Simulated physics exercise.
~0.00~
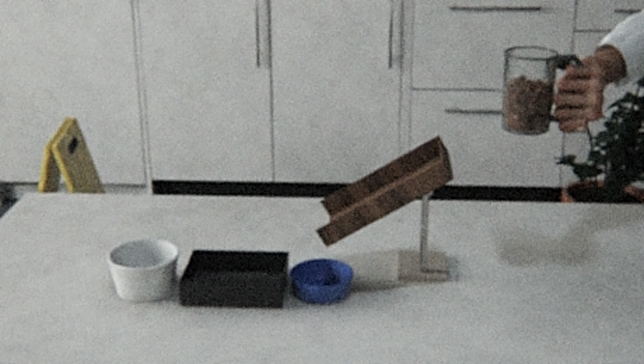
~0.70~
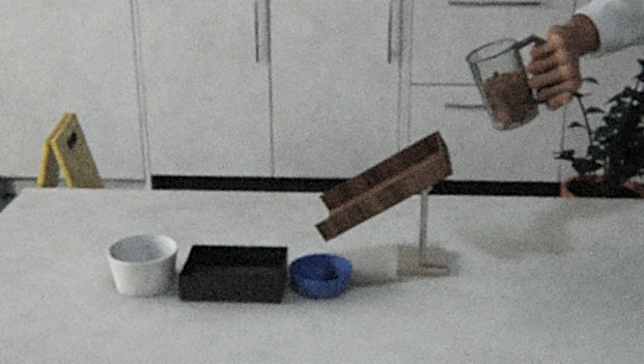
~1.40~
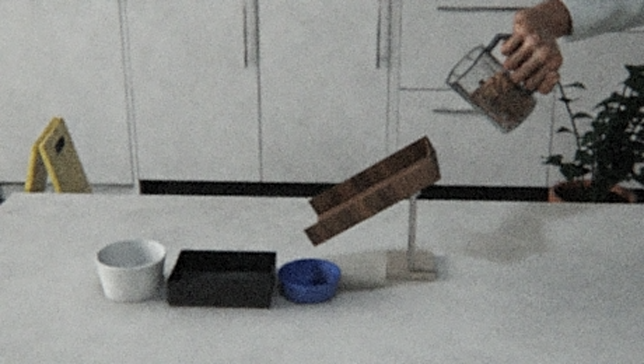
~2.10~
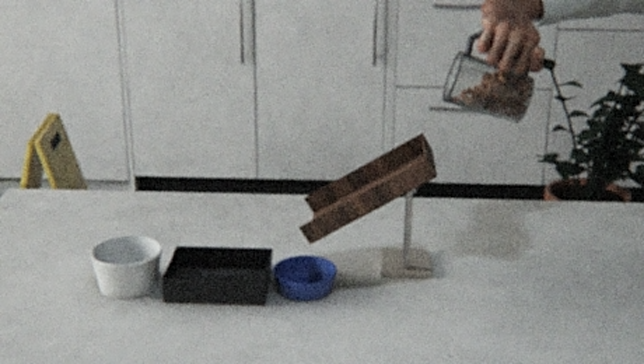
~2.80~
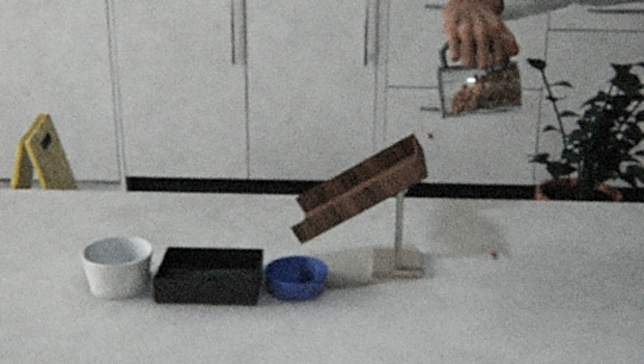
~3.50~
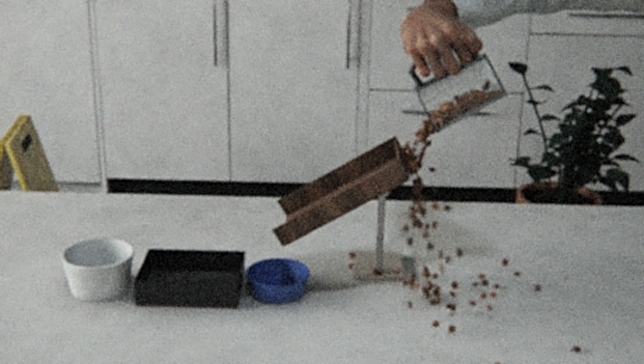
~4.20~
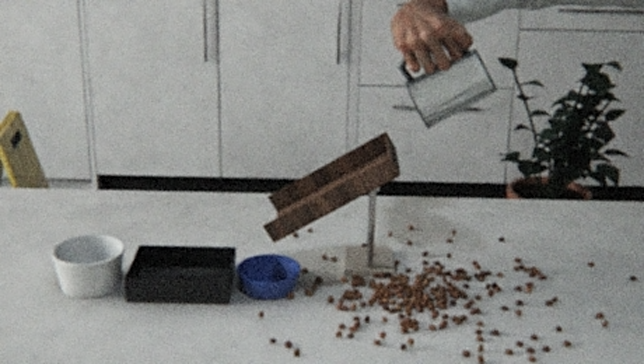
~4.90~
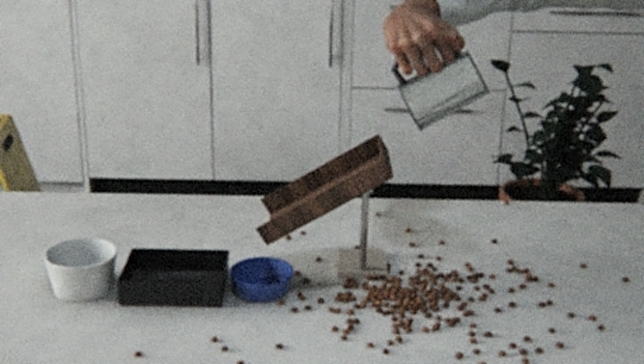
A hand holds a clear cup of brown dog kibble at the upper right, above a pale table seen from the front in a room with white cabinets. On the table stand a white dish, a black tin and a blue dish from left to right, then a brown slope on a stand, descending leftward. The hand moves the cup left and tips it as the view pans slightly right. Kibble spills past the slope's raised end and scatters across the table. The cup ends tilted and empty, with the pieces spread mostly around and right of the stand.
